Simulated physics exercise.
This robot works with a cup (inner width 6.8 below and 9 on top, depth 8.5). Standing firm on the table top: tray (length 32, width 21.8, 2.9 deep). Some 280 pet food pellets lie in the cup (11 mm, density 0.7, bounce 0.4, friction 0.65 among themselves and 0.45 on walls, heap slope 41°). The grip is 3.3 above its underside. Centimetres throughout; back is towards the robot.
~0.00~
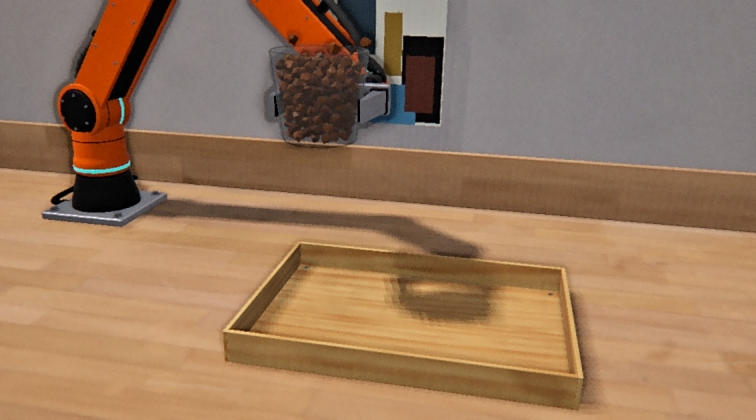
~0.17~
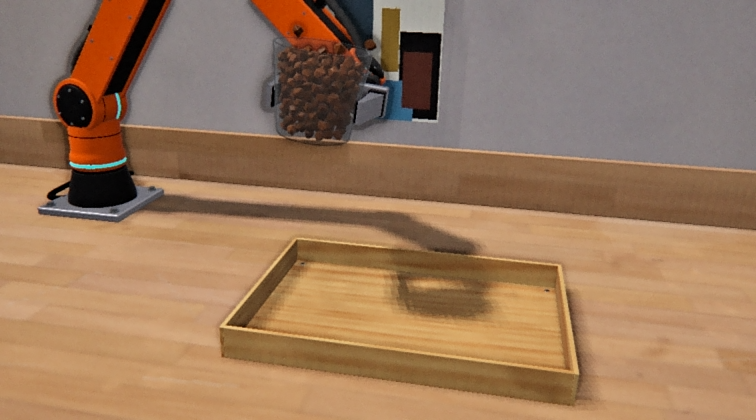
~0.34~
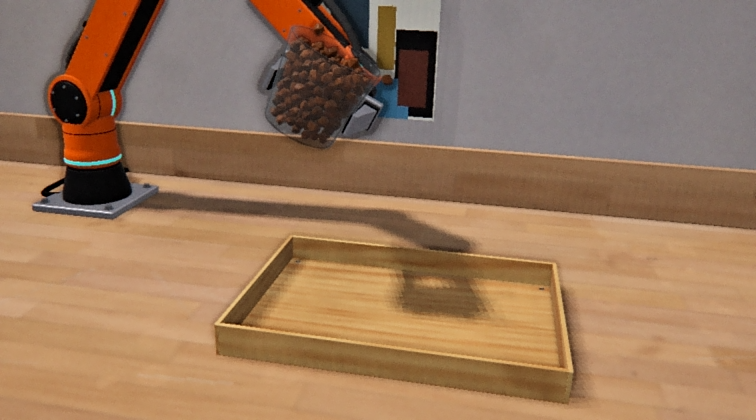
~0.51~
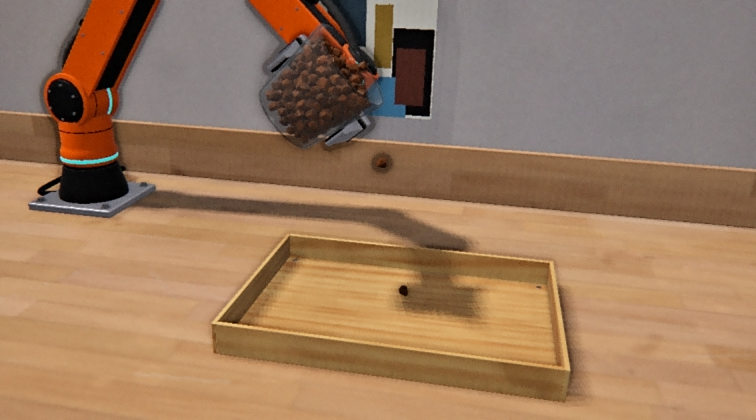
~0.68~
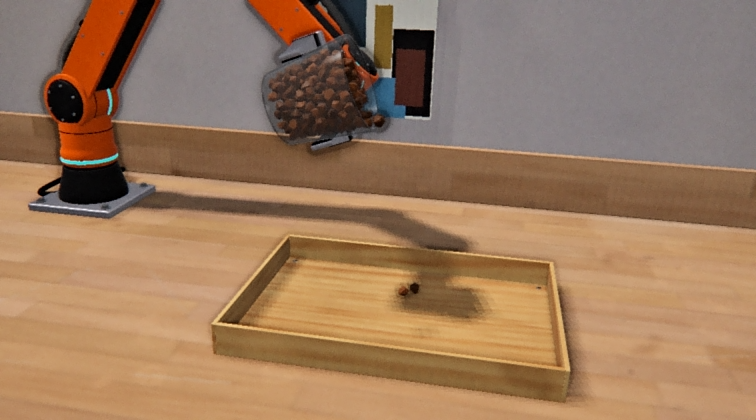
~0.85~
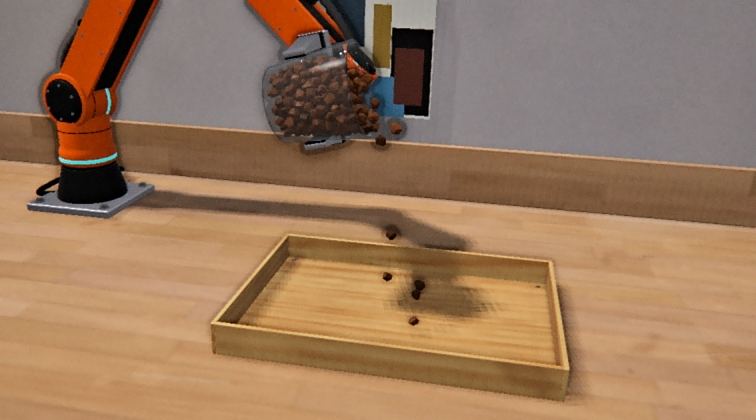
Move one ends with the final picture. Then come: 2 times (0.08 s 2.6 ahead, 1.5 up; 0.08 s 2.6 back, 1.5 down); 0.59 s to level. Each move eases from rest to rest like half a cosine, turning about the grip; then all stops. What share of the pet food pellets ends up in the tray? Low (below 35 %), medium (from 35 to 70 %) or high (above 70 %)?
Answer: High; above 70 % of the pet food pellets finish in the tray.
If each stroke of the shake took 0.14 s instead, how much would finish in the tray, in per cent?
Then about 45 per cent.
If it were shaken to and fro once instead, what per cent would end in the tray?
Then about 80 per cent.
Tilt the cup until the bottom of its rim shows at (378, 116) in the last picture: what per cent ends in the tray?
Some 60 per cent.
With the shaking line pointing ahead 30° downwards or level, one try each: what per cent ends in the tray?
About 50 and 70 per cent.
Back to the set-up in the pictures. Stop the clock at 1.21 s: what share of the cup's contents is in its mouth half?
Some 80 per cent.
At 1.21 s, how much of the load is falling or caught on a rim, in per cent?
About 22 per cent.
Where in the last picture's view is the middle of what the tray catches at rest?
At about (477, 318).
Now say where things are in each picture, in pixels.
In the first frame, cup middle at (320, 97), level; upper third of the load around (320, 71), from x 280 to 365, top at y 40; 280 in the cup.
In the second frame, cup middle at (318, 93), tilted 7° forward; upper third of the load around (318, 67), from x 280 to 370, top at y 30.
In the third frame, cup middle at (317, 92), tilted 27° forward; upper third of the load around (317, 67), from x 275 to 385, top at y 30; 279 in the cup, 1 in flight or on a rim.
In the fourth frame, cup middle at (317, 93), tilted 50° forward; upper third of the load around (321, 71), from x 270 to 405, top at y 40; 278 in the cup, 1 in the tray, 1 in flight or on a rim.
In the fifth frame, cup middle at (318, 97), tilted 70° forward; upper third of the load around (321, 77), from x 275 to 415, top at y 55; 278 in the cup, 2 in the tray.
In the sixth frame, cup middle at (318, 97), tilted 77° forward; upper third of the load around (319, 80), from x 275 to 420, top at y 60; 274 in the cup, 4 in the tray, 2 in flight or on a rim.
After 1.21 s, tilted 76° forward, highest piece 21 above the table; 191 in the tray, 28 in the cup, 61 in flight or on a rim.
After 1.58 s, tilted 17° forward, highest piece 26 above the table; 254 in the tray, 23 in the cup, 3 on the table or floor.
After 1.96 s, level, highest piece 22 above the table; 254 in the tray, 23 in the cup, 3 on the table or floor.
After 3.01 s, level, highest piece 22 above the table; 254 in the tray, 23 in the cup, 3 on the table or floor.
At rest, 254 in the tray, 23 in the cup, 3 on the table or floor. That is 91 % in the tray.
